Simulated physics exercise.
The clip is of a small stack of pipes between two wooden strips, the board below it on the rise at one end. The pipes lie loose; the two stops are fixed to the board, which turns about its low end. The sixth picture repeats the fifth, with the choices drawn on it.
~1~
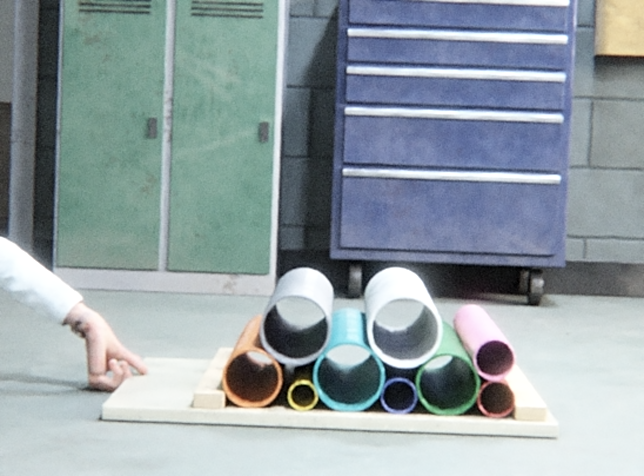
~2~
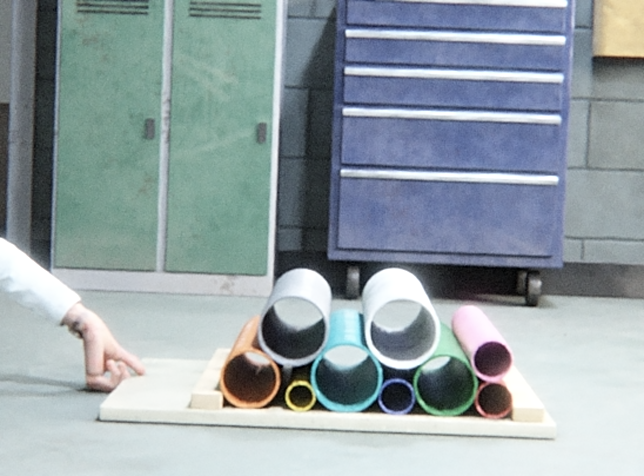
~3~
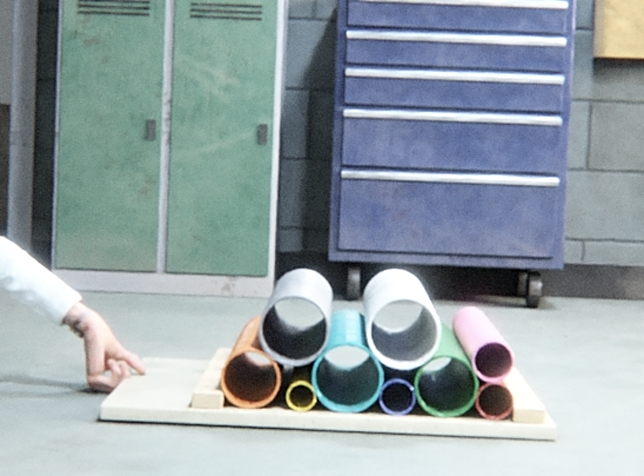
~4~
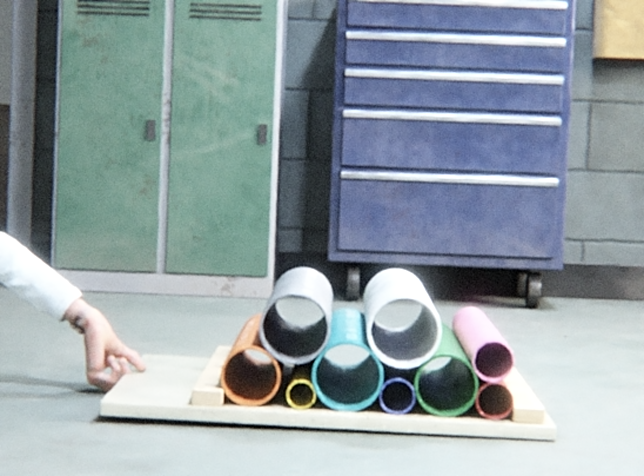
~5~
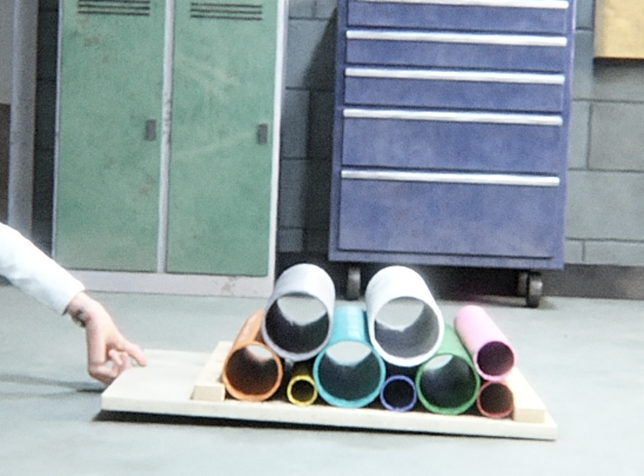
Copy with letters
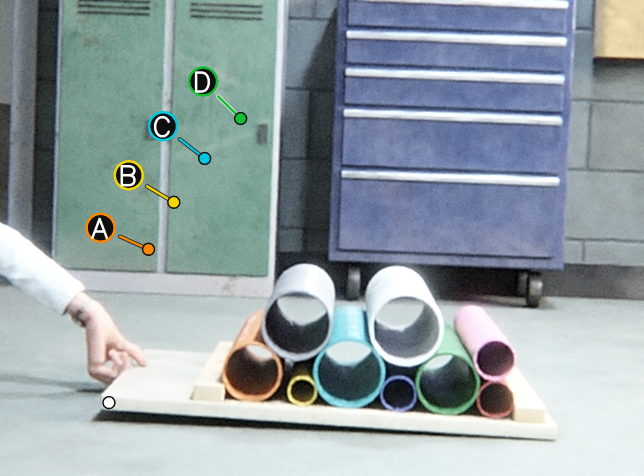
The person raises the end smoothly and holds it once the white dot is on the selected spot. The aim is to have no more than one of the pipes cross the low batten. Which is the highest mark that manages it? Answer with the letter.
Up to C.
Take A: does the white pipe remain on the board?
Yes.
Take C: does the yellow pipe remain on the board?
The yellow pipe: Yes.
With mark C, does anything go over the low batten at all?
Yes.
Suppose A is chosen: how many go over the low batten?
The count is one.
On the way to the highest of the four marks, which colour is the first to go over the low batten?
First is the pink one.
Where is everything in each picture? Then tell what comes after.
In the first picture, grey pipe (295, 329); pink pipe (494, 359); board (332, 386).
In the second picture, board (330, 387); orange pipe (249, 379).
In the third picture, board (330, 387); orange pipe (250, 379).
In the fourth picture, board (330, 386); orange pipe (250, 377); yellow pipe (301, 395).
In the fifth picture, board (331, 383); orange pipe (252, 372); yellow pipe (302, 391).
On the copy, A at (148, 250); B at (174, 202); C at (205, 158); D at (241, 118); the white dot at (109, 403).
On C. First, board at 20°.
Then, board at 36°.
Finally, board at 36°, one over the low batten (pink).
By contrast, A one over the low batten (pink); B one over the low batten (pink); D three over the low batten (white, grey, pink).
